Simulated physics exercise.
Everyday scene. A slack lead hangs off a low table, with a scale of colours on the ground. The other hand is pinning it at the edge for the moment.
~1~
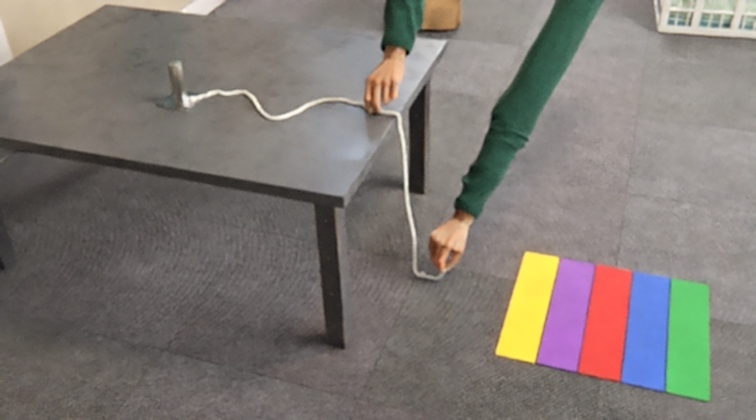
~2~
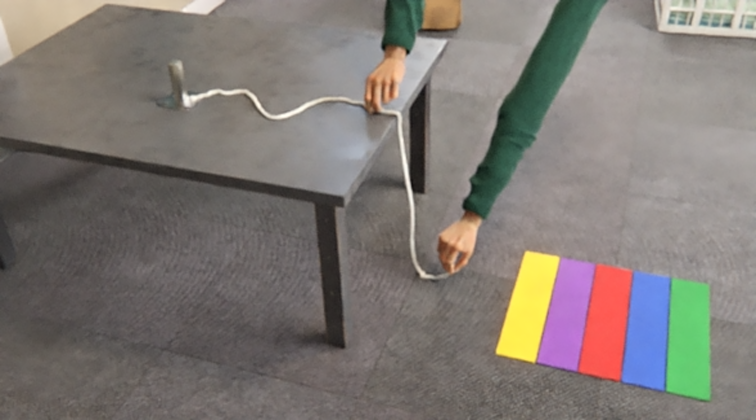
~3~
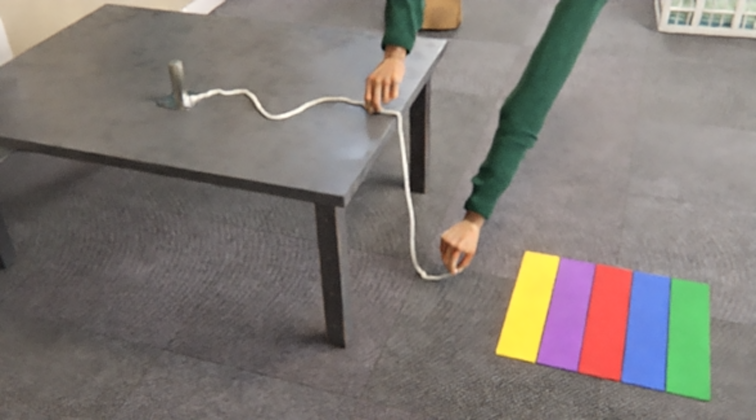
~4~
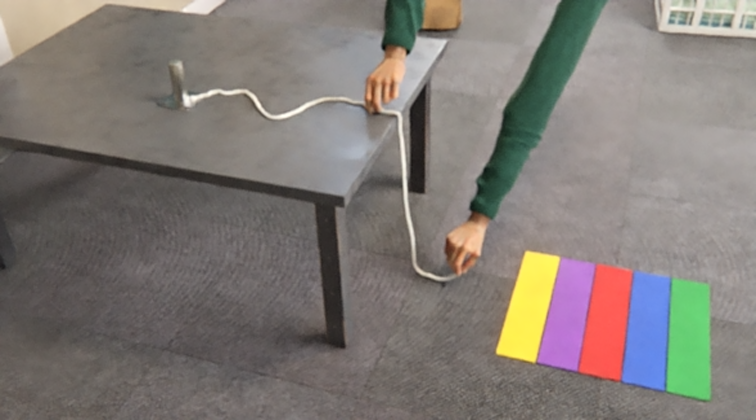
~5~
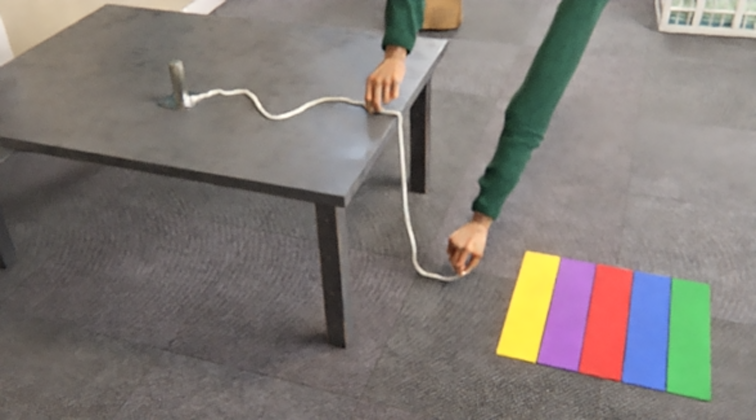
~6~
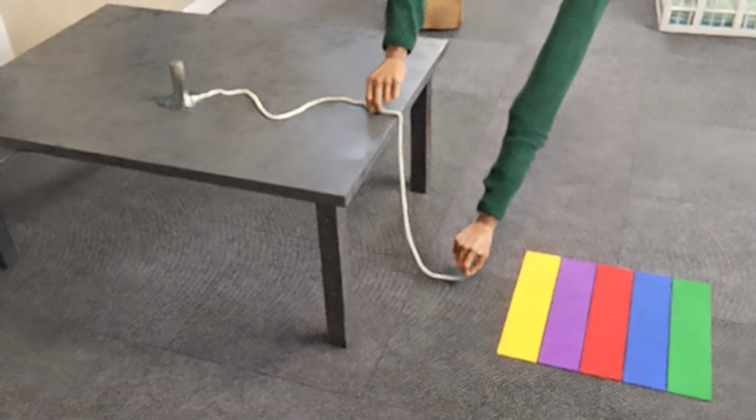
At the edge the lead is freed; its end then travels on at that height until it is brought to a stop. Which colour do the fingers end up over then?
They end up over the blue strip.
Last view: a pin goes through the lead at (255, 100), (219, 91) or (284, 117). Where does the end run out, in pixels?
That would be (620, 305) for the first, (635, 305) for the second and (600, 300) for the third.
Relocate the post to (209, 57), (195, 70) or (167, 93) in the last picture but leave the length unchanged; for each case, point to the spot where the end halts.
(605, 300), (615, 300) and (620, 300).
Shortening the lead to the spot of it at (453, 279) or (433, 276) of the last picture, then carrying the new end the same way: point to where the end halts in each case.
It would be at (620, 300) in the first case and at (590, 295) in the second.
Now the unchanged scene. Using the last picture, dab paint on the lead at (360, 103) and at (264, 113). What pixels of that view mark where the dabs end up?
One finishes at (412, 136) and the other at (303, 111).
A little later, end near (575, 294); over purple.
Next, end near (623, 303); over red.
When it is tight, end near (651, 309); over blue. It halts on the blue strip.
